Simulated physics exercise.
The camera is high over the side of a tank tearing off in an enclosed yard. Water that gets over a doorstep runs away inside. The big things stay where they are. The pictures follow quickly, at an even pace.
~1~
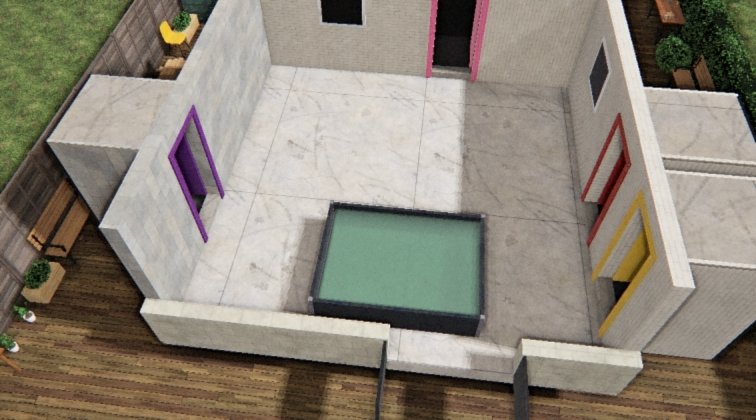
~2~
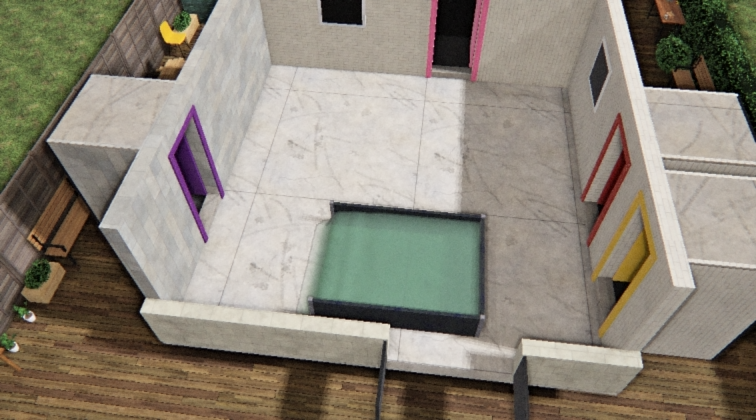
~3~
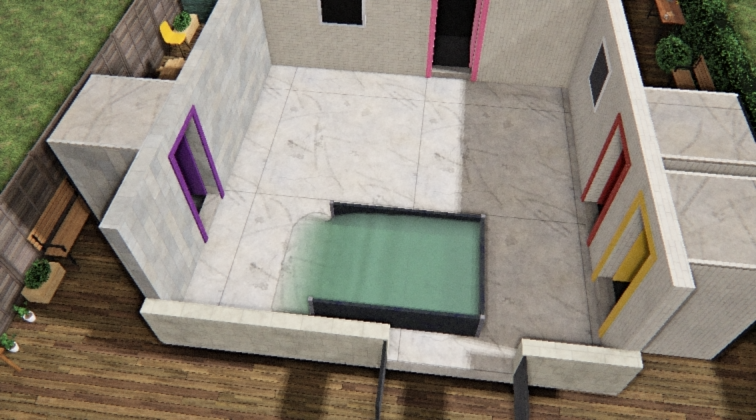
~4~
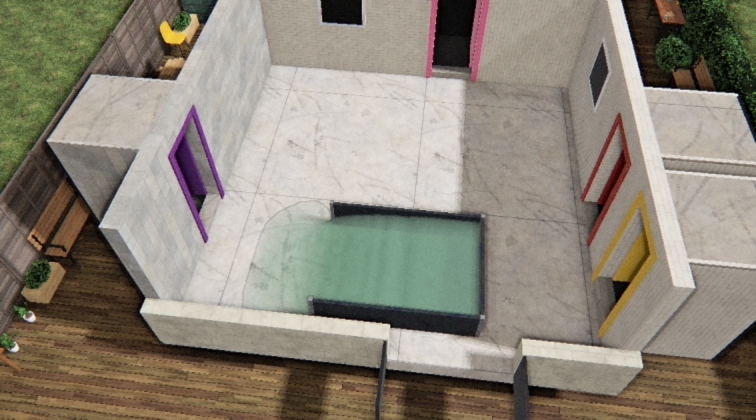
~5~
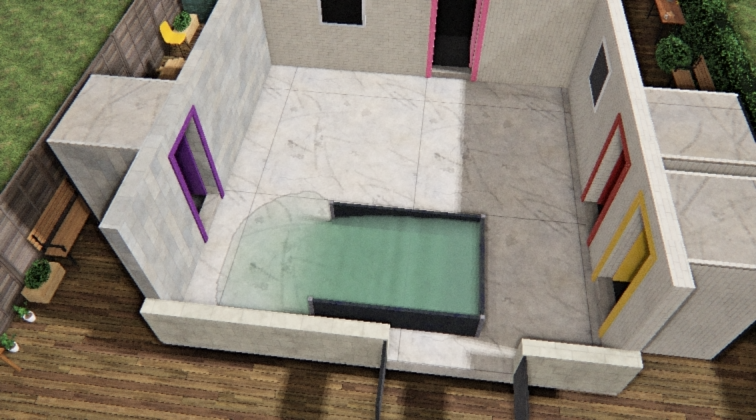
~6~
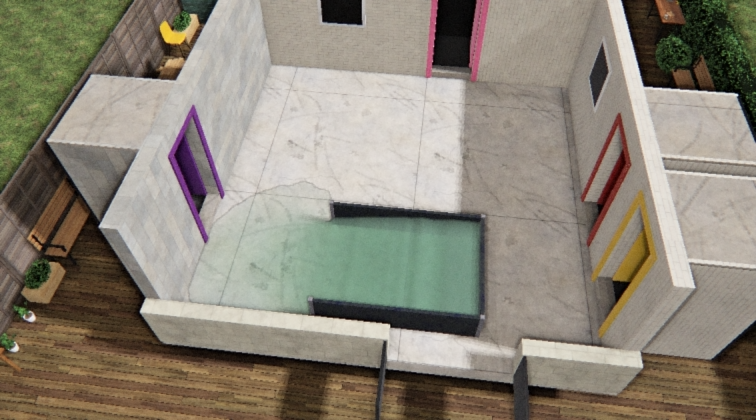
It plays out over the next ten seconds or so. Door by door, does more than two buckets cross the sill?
One by one: The pink door admits no more than that; the yellow door admits no more than that; the purple door lets in a lot; the red door admits no more than that.
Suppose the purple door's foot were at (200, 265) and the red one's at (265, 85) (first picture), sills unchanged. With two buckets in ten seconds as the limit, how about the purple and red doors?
One by one: Purple door takes more; red door is over.
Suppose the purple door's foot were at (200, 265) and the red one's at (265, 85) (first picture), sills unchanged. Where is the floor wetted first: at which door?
I say the purple-painted one.
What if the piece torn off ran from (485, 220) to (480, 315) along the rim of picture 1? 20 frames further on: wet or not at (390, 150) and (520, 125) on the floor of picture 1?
In that order: No water, covered.
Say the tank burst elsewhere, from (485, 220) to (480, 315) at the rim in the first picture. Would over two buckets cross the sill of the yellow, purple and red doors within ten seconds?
Then: The yellow door takes more; the purple door stays under; the red door goes over.
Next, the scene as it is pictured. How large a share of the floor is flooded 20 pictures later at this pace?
Near 35 in a hundred.
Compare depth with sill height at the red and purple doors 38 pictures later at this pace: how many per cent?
In turn 0 and 60 per cent.
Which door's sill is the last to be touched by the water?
The door marked red.
A moment on, water covers 20 % of the floor; the pink door not reached, the yellow door not reached, the purple door under two buckets in, the red door not reached.
Next, water covers 20 % of the floor; the pink door not reached, the yellow door not reached, the purple door over two buckets in, the red door not reached.
Then, water covers 35 % of the floor; the pink door not reached, the yellow door not reached, the purple door far over two buckets in, the red door not reached.
Later, water covers 60 % of the floor; the pink door wet at the sill, nothing in, the yellow door not reached, the purple door far over two buckets in, the red door not reached.
In the end, water covers 85 % of the floor; the pink door wet at the sill, nothing in, the yellow door wet at the sill, nothing in, the purple door far over two buckets in, the red door wet at the sill, nothing in.
